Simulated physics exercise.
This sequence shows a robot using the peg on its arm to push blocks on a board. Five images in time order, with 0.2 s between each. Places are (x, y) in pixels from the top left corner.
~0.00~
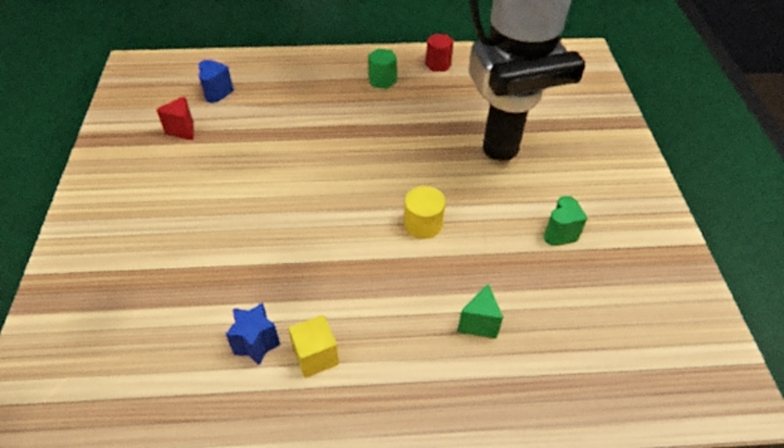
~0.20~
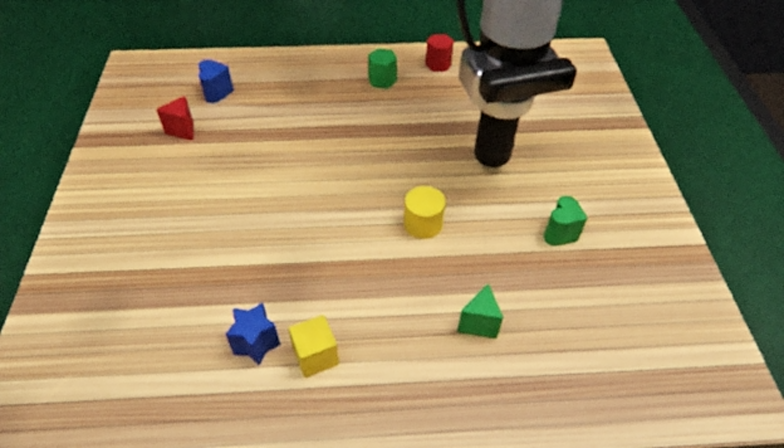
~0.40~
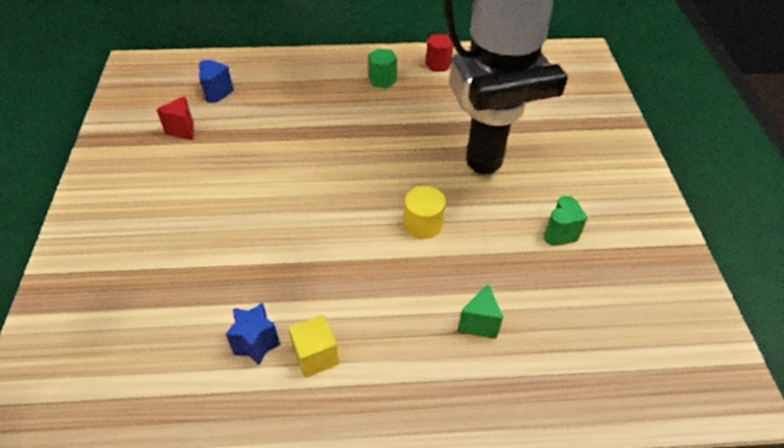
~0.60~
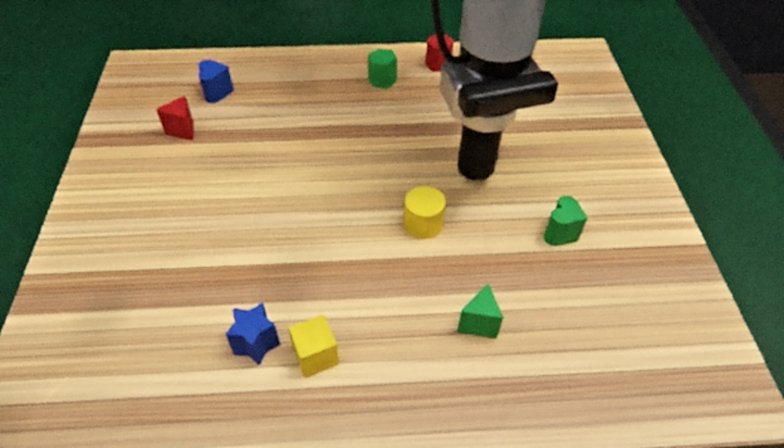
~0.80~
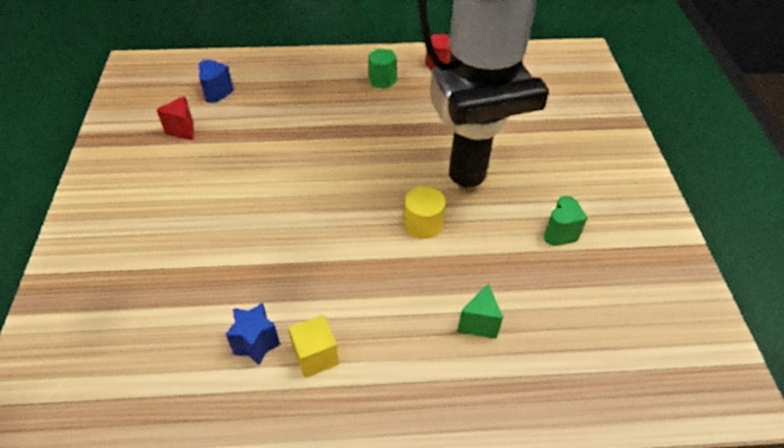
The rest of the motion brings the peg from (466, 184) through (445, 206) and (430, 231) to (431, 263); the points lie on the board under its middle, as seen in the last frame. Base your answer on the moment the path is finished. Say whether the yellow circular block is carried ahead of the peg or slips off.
As far as I can tell, the yellow circular block has dropped away to the side or behind.
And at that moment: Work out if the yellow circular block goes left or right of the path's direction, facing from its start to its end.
Its shift is rightward.
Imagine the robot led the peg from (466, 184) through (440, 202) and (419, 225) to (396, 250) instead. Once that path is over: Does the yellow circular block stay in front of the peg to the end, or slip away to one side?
Pushed ahead.
On the path given first. One third of the way, peg (446, 197); yellow circular block (421, 204).
Two thirds of the way, peg (430, 223); yellow circular block (397, 227).
At the end, peg (432, 254); yellow circular block (389, 240); green three-sided block in place.
